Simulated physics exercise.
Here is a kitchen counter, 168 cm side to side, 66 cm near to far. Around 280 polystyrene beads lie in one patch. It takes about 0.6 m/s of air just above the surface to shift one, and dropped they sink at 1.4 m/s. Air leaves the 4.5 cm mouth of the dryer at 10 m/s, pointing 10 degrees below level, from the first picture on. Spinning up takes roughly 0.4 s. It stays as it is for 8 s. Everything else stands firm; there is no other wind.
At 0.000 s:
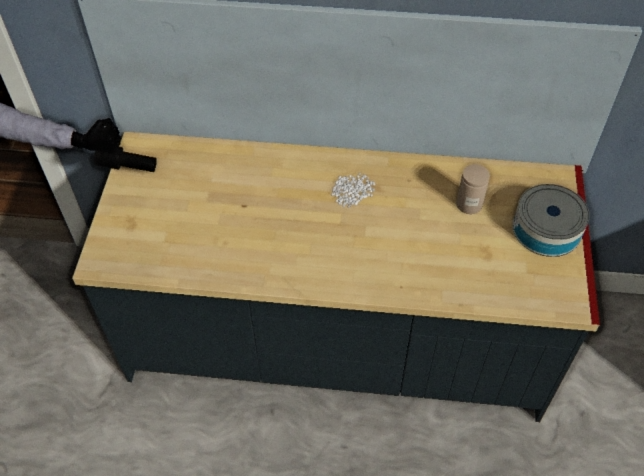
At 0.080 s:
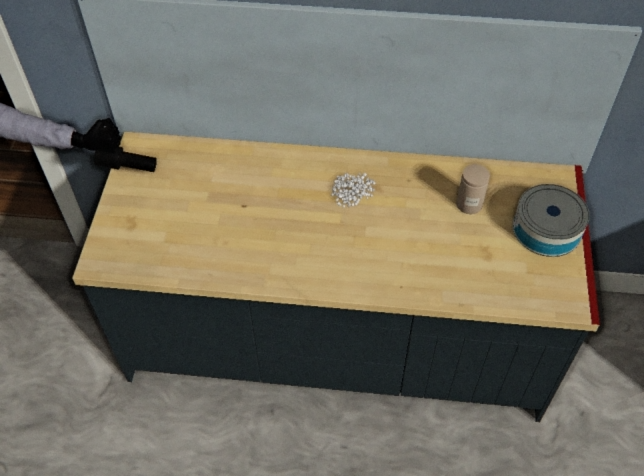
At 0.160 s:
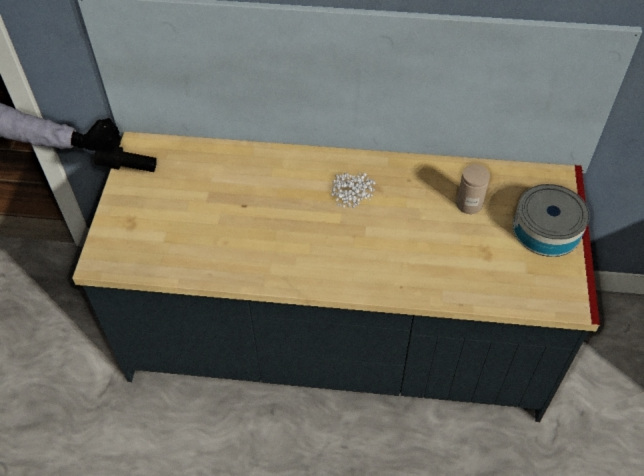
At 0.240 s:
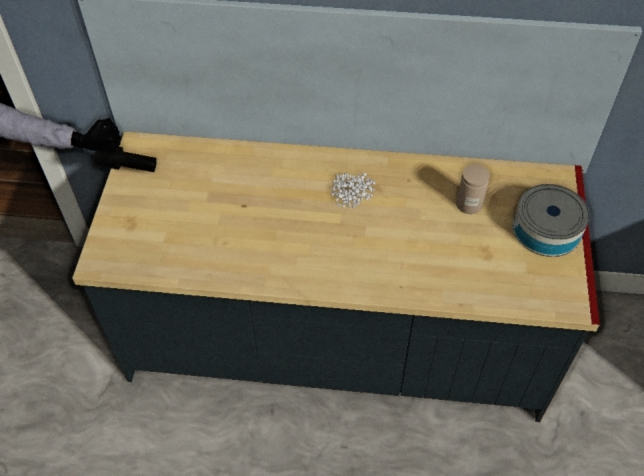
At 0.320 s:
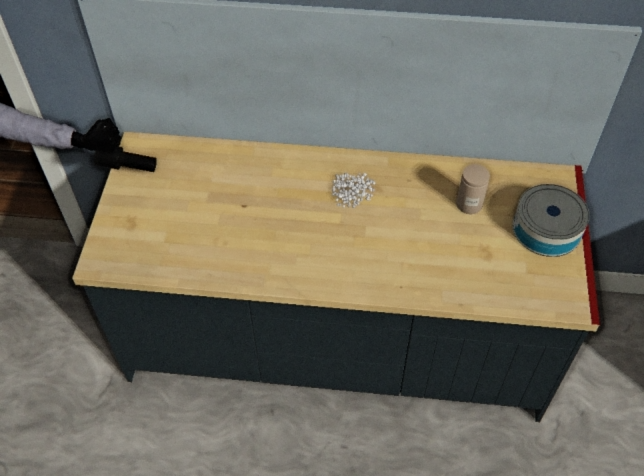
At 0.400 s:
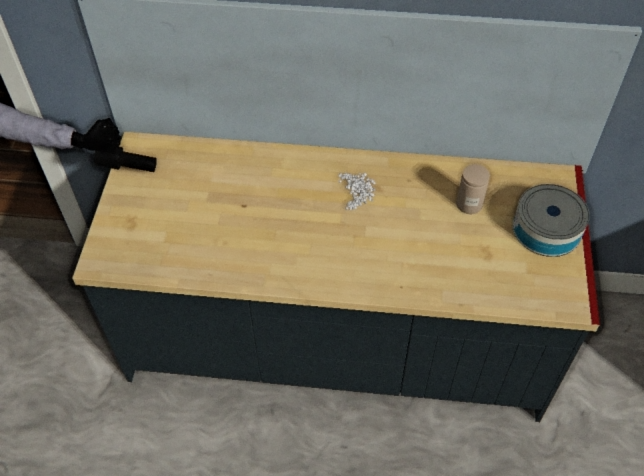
Gloved hand holding a black dryer at the left of a wooden counter, white beads lying still, then partly shifting slightly right.
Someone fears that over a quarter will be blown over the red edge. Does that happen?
Answer: Yes.
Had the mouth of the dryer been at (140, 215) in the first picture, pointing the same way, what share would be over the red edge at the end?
In that case some 90 per cent.
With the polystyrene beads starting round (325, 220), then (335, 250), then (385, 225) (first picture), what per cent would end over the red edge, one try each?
In turn about 50 %, 10 %, 70 %.
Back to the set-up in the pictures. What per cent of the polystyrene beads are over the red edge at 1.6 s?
Some 80 per cent.
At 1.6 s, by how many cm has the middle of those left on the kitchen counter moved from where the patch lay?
About 70 cm.
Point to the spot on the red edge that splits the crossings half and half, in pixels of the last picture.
At about (583, 181).
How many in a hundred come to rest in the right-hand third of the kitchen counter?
About 10 %.
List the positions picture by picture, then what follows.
In the first frame, the middle of the polystyrene beads is near (351, 189), none has stirred yet and the mouth of the dryer is at (155, 165).
In the second frame, the middle of the polystyrene beads is near (352, 186), none has stirred yet and the red edge is centred on (590, 240).
In the third frame, the middle of the polystyrene beads is near (352, 186), none has stirred yet, the top of a jar is at (476, 174) and the top of a large tin is at (554, 211).
In the fourth frame, the middle of the polystyrene beads is near (352, 186) and none has stirred yet.
In the fifth frame, the middle of the polystyrene beads is near (352, 186) and none has stirred yet.
In the sixth frame, the middle of the polystyrene beads is near (360, 188), the farthest in sight from the dryer is at (374, 184) and about 45 % have left their places.
After 1.6 s the count stands so, 76 % are over the red edge; the middle of those still in play is near (554, 200).
After 2.6 s the count stands so, 79 % are over the red edge.
After 4.4 s the count stands so, 79 % are over the red edge.
After 8.0 s, at the end, 80 % are over the red edge.
